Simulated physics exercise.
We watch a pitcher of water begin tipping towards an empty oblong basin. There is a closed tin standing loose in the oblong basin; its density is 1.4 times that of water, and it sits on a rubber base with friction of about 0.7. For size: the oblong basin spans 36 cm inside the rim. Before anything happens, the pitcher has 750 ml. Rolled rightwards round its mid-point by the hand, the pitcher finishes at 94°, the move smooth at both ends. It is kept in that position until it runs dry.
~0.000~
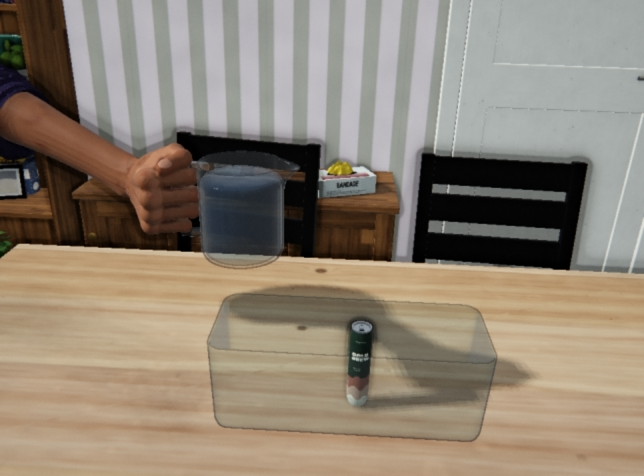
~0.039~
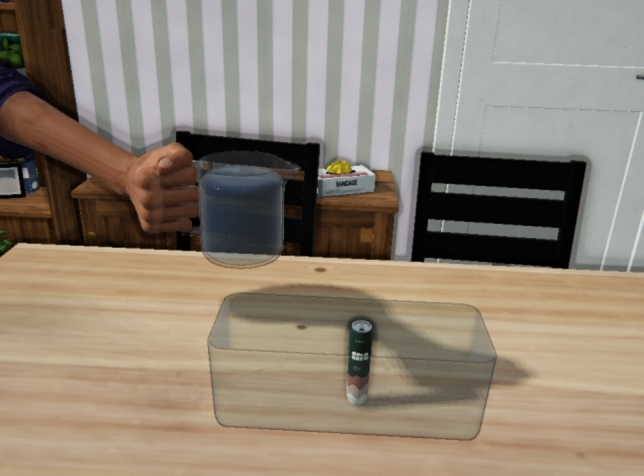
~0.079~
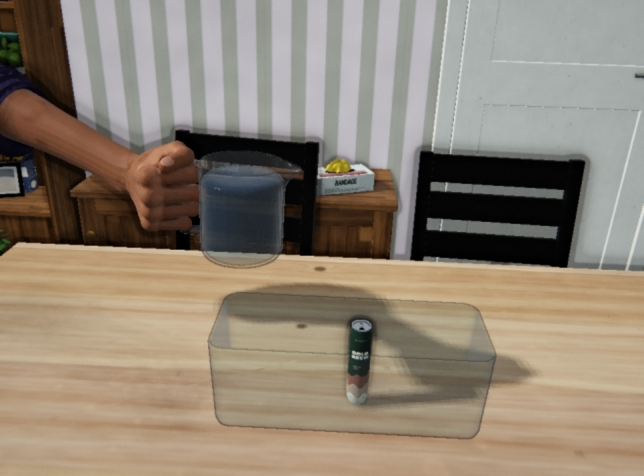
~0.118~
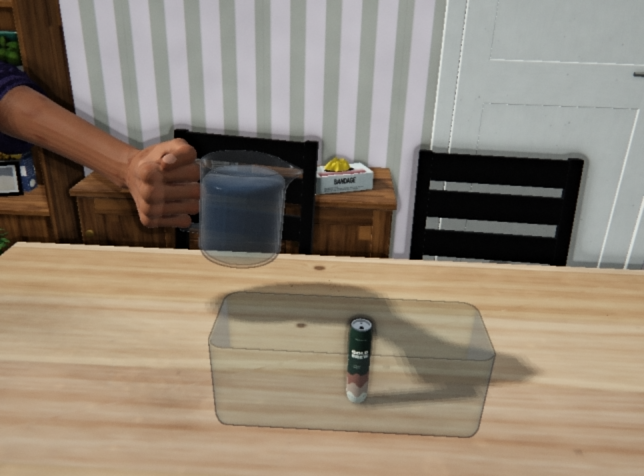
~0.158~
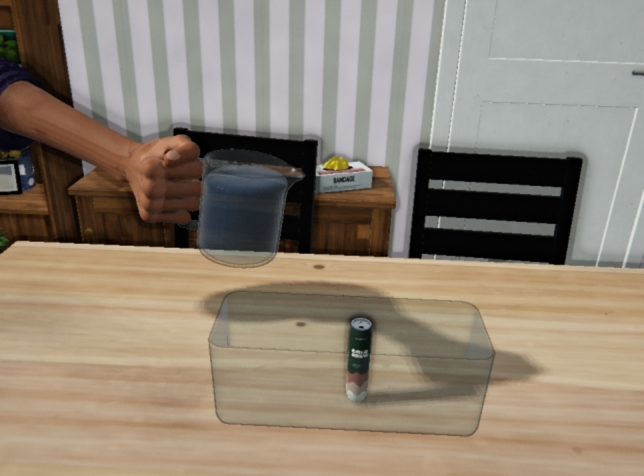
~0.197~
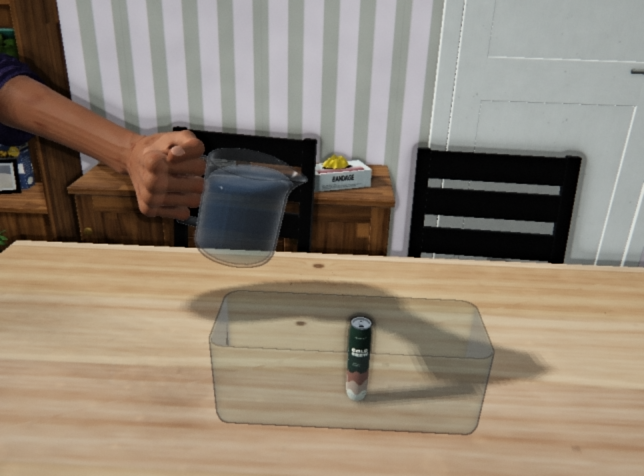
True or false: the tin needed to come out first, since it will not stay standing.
True.
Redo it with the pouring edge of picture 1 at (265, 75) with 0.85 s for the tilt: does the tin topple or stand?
Then it topples.
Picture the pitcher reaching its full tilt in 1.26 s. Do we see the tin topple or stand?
Then it tips over.
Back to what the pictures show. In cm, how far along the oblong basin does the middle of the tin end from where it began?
Shift of tin centre: Approx. 8.5 cm.
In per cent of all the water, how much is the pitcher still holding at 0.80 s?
38 per cent or thereabouts.
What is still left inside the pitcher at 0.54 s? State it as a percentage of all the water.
82 %.
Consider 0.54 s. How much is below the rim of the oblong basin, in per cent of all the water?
2 %, more or less.
By 0.54 s the tilt is 67° and 82 per cent is still to pour; the tin stands where it began.
By 0.80 s the tilt is 93° and 37 per cent is still to pour; the tin stands where it began.
By 1.06 s the tilt is 94° and 12 per cent is still to pour; the tin lies on its side.
By 1.35 s the tilt is 94° and 4 per cent is still to pour; the tin lies on its side.
At rest the tin lies on its side.
